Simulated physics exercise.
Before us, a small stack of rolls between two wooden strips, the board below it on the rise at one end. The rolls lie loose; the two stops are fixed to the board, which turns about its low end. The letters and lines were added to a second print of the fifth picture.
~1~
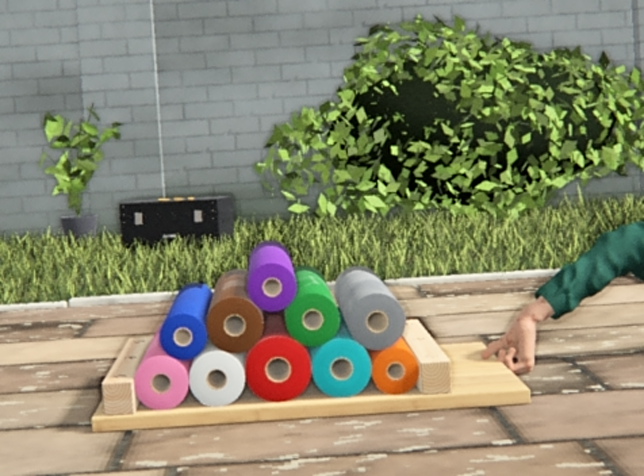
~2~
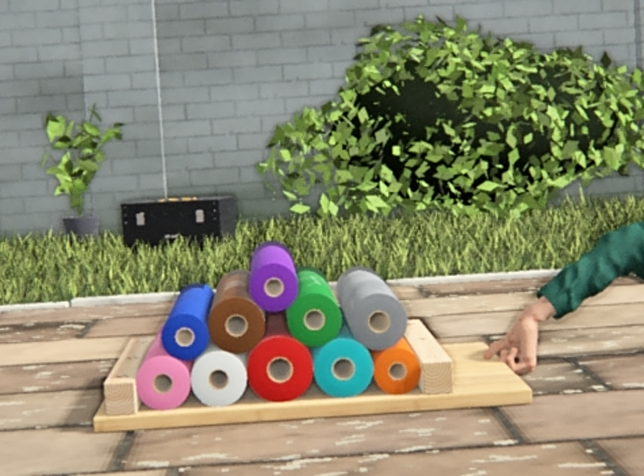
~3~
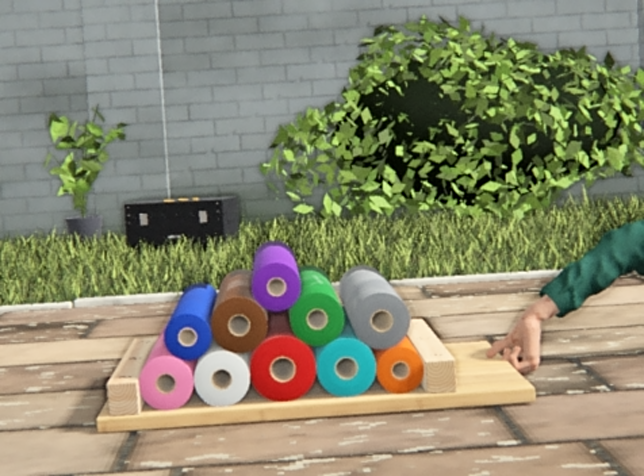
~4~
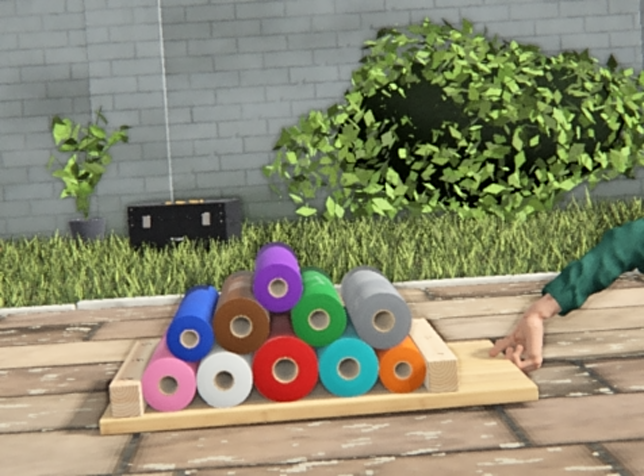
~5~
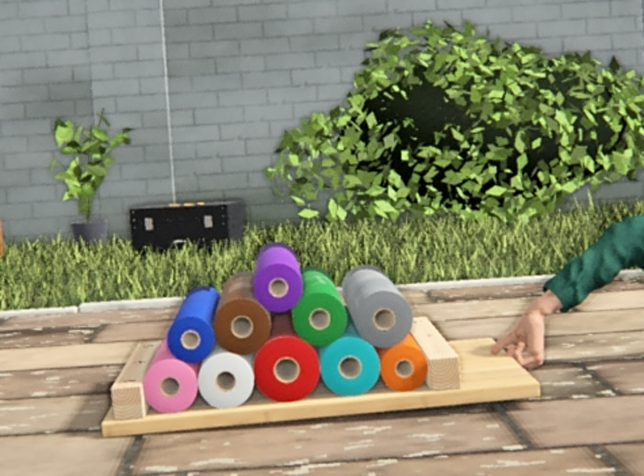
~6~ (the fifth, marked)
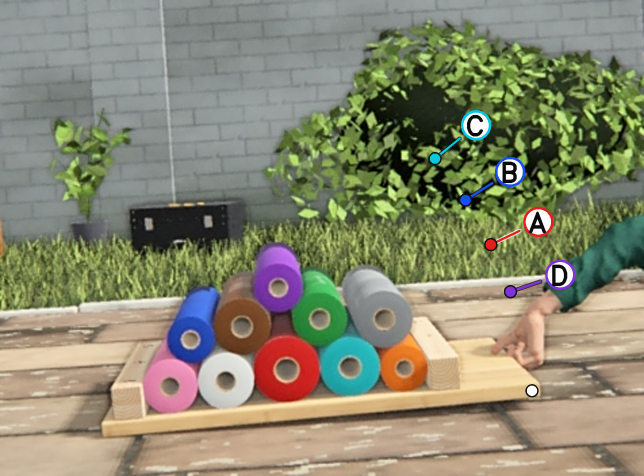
The video shows colourful rolls stacked between two wooden strips on a board, with a green-sleeved hand at its right end. The hand raises that end very slightly, the rolls keep their arrangement, and the view drifts a little.
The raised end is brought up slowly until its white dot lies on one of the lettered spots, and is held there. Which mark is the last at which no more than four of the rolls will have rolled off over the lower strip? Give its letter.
C is the limit.
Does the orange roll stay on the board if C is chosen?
The orange roll: Yes.
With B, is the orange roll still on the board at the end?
Yes, with B.
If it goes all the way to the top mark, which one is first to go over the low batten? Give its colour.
The blue one.
On the marked copy, A at (491, 245); B at (466, 200); C at (435, 159); D at (510, 292); the white dot at (532, 391).
Following C. Soon after the start, board at 20°.
Later, board at 36°.
In the end, board at 36°, three over the low batten (brown, blue, purple).
As for the rest, A none over the low batten; B three over the low batten (brown, blue, purple); D none over the low batten.
